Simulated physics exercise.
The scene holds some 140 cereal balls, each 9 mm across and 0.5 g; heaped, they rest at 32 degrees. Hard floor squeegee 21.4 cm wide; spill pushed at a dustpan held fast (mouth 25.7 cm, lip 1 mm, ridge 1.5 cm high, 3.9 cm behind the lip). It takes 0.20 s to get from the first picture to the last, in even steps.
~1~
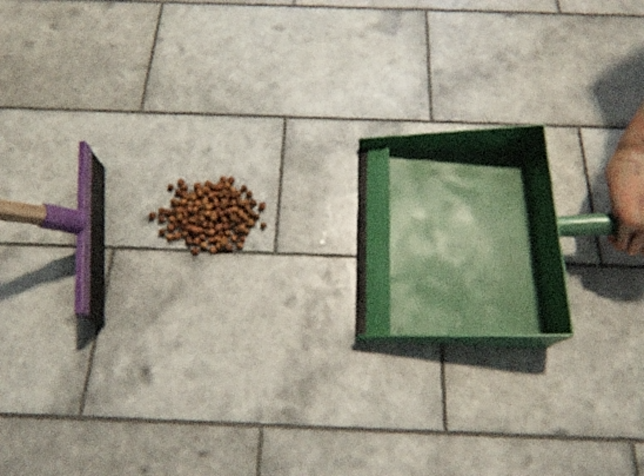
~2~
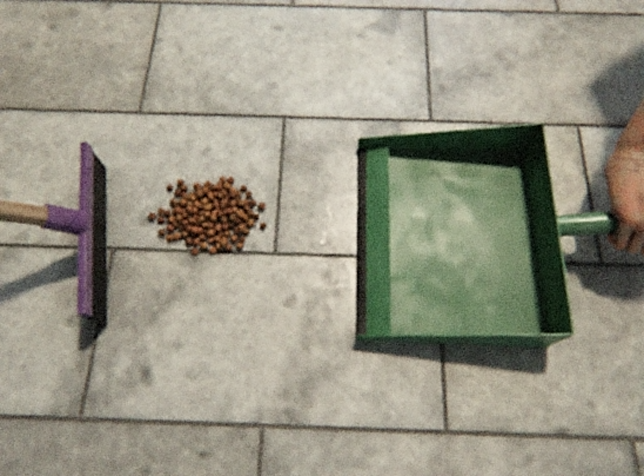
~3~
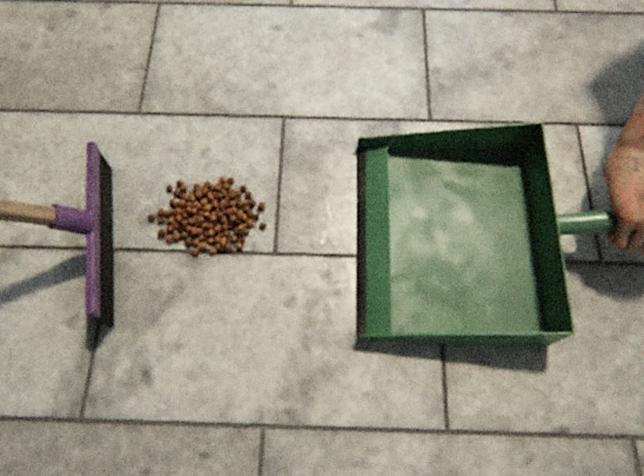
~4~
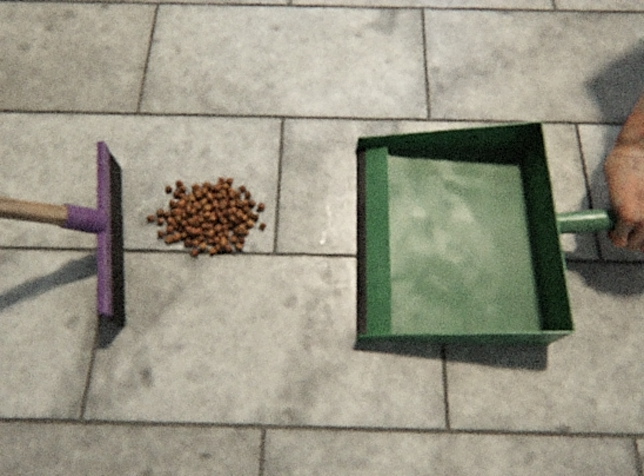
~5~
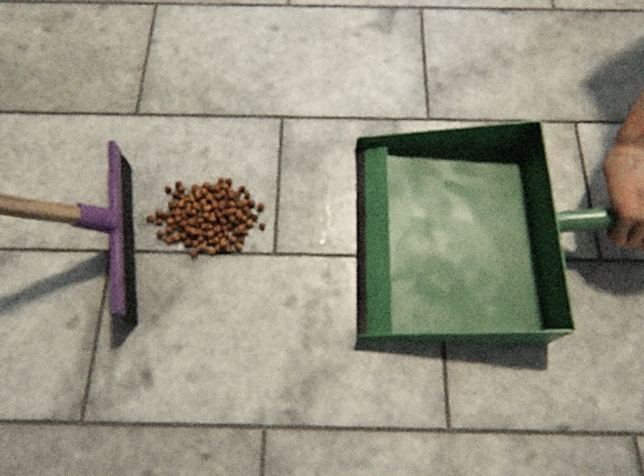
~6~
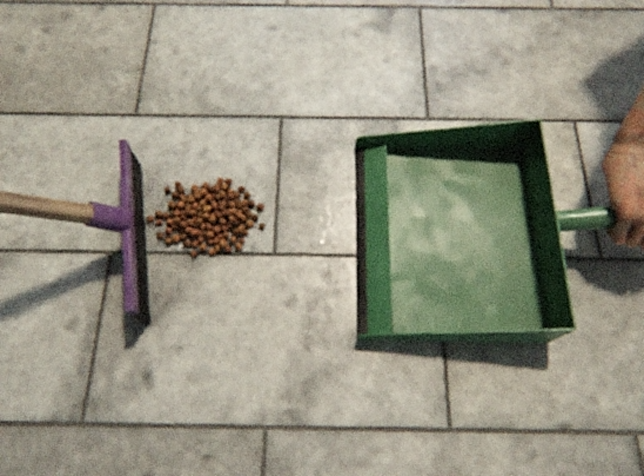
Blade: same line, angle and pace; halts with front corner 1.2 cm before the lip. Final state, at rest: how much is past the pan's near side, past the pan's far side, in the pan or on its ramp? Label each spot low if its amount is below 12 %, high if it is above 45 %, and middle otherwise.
Near side: Low, far side: Low, pan: Middle.
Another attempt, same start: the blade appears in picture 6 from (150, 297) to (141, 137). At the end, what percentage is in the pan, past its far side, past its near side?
Final per cent - pan 30, far 20, near 0.
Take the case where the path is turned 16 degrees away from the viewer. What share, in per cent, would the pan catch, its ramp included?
In that case around 25 per cent.
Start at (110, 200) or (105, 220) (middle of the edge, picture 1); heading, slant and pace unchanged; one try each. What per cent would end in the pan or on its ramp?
First try about 35 per cent, second about 25 per cent.
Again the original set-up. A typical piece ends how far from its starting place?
The figure is about 18 cm.
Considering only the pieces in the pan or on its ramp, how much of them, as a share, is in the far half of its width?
Roughly 90 in a hundred.
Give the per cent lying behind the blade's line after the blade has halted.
Roughly 0 per cent.
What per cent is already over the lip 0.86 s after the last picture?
20 % so far.
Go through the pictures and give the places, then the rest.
The first frame shows blade from (83, 312) to (86, 149), moved 0.0 cm, 0 of the pieces shifted so far; middle of the pieces at (215, 214); pan at (461, 241).
The second frame shows blade from (86, 313) to (88, 150), moved 0.3 cm, 0 of the pieces shifted so far; middle of the pieces at (214, 215).
The third frame shows blade from (94, 313) to (94, 150), moved 1.1 cm, 0 of the pieces shifted so far; middle of the pieces at (214, 215).
The fourth frame shows blade from (106, 312) to (104, 149), moved 2.4 cm, 0 of the pieces shifted so far; middle of the pieces at (213, 216).
The fifth frame shows blade from (119, 311) to (115, 148), moved 3.9 cm, 0 of the pieces shifted so far; middle of the pieces at (213, 216).
The sixth frame shows blade from (133, 310) to (126, 147), moved 5.3 cm, 0 of the pieces shifted so far; middle of the pieces at (213, 216); pan at (461, 238).
Then, 0.32 s after the last picture, middle of the blade 15 cm from the lip; 0 % over the lip, far side 0 %, near side 0 %.
Then, 0.53 s after the last picture, middle of the blade 8 cm from the lip; 0 % over the lip, far side 5 %, near side 0 %.
Then, 0.86 s after the last picture, middle of the blade 3 cm from the lip; 20 % over the lip, far side 5 %, near side 0 %.
In the end, near side 0 %, far side 5 %, pan 20 %, in front of the lip or behind the blade 75 %.
